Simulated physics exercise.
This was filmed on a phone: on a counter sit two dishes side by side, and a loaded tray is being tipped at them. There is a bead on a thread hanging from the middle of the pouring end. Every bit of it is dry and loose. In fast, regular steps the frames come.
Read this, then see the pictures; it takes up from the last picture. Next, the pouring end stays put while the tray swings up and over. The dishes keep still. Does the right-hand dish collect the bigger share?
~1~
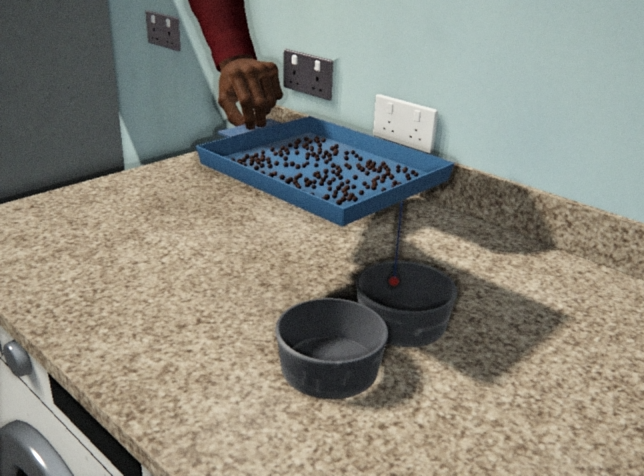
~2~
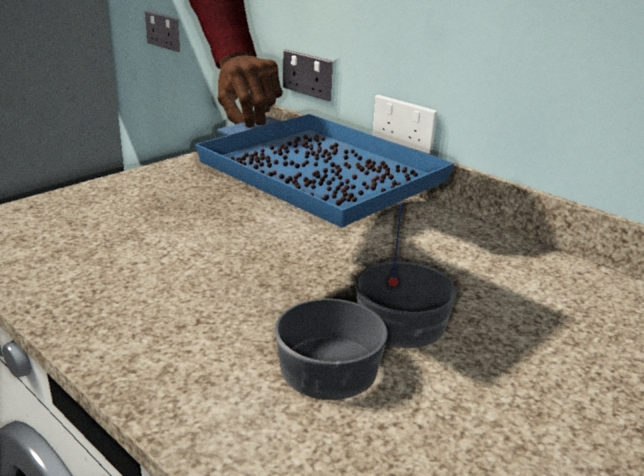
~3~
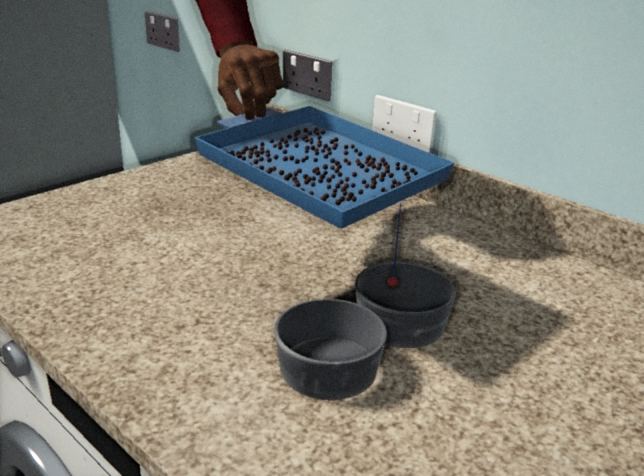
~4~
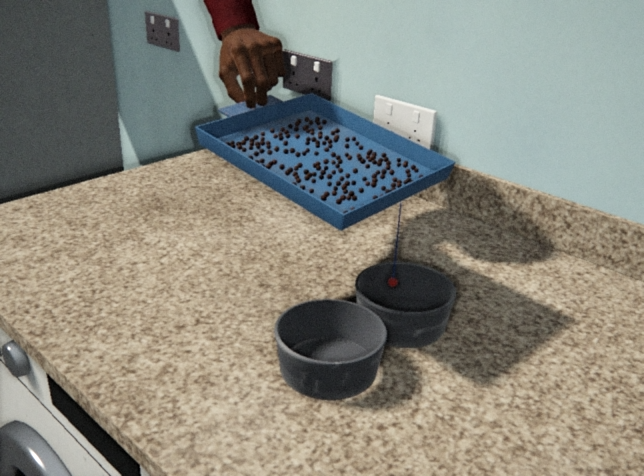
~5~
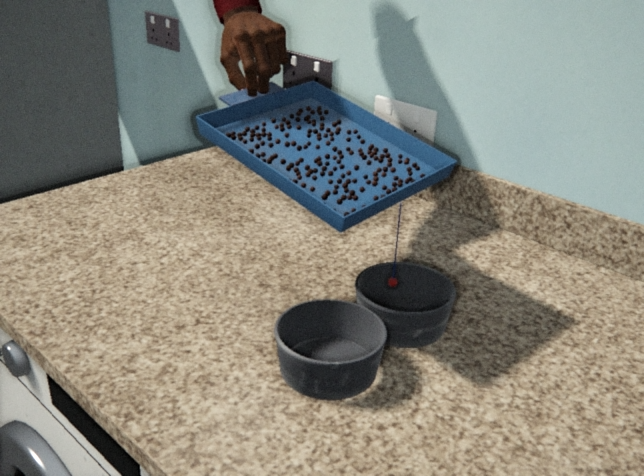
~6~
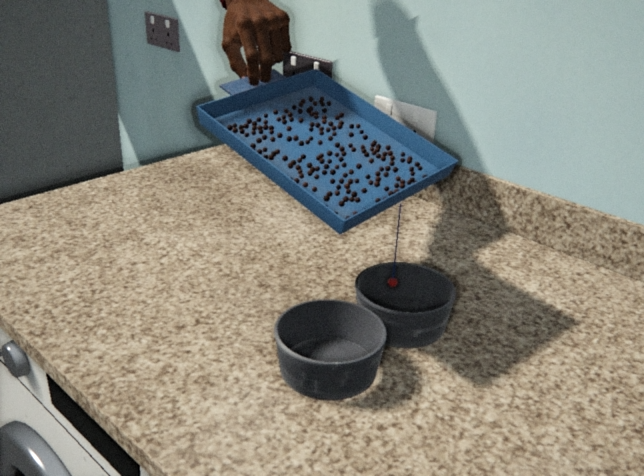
No. The left-side dish receives more.
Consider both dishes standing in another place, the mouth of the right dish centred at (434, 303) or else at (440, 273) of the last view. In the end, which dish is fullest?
Try 1: The left-side dish; try 2: The left-side dish.
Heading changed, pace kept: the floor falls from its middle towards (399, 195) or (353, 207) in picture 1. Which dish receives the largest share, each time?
Case one: The dish to the right. Case two: The dish to the left.
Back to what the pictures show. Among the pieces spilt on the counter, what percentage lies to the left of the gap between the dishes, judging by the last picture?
Some 0 %.
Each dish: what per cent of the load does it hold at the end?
Estimate - left dish 80 percent, right dish 0 percent.
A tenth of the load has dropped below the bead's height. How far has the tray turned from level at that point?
Angle: Approx. 100 degrees.
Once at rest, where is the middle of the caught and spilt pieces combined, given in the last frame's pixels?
The centre comes to rest close to (347, 371).
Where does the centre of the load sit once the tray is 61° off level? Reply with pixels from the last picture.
Somewhere about (366, 204).
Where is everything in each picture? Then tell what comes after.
The first picture shows corners of the pouring end at (343, 206) and (450, 163), level; middle of the load at (326, 171), allspice berries; left dish at (372, 369); right dish at (444, 320); bead on its thread at (394, 281).
The second picture shows corners of the pouring end at (343, 207) and (449, 163), level; middle of the load at (325, 171).
The third picture shows corners of the pouring end at (343, 209) and (450, 162), tipped barely, lowest at the left corner; middle of the load at (325, 167).
The fourth picture shows corners of the pouring end at (343, 212) and (451, 161), tipped a little, lowest at the left corner; middle of the load at (326, 162).
The fifth picture shows corners of the pouring end at (344, 215) and (452, 161), tipped a little, lowest at the left corner; middle of the load at (327, 157).
The sixth picture shows corners of the pouring end at (344, 218) and (453, 160), tipped clearly, lowest at the left corner; middle of the load at (330, 153), about a quarter on the move; left dish at (370, 370); right dish at (443, 321).
Soon after the last picture, tray tipped steeply; nearly all on the tray; a stray few outside both; a stray few in the air.
A little later, tray tipped right over; most on the tray; a small part in the left dish; a stray few outside both; a small part in the air.
Later still, tray tipped past a quarter turn; most in the left dish; about a quarter outside both.
At rest, tray tipped past a quarter turn; most in the left dish; none in the right dish; about a quarter outside both.
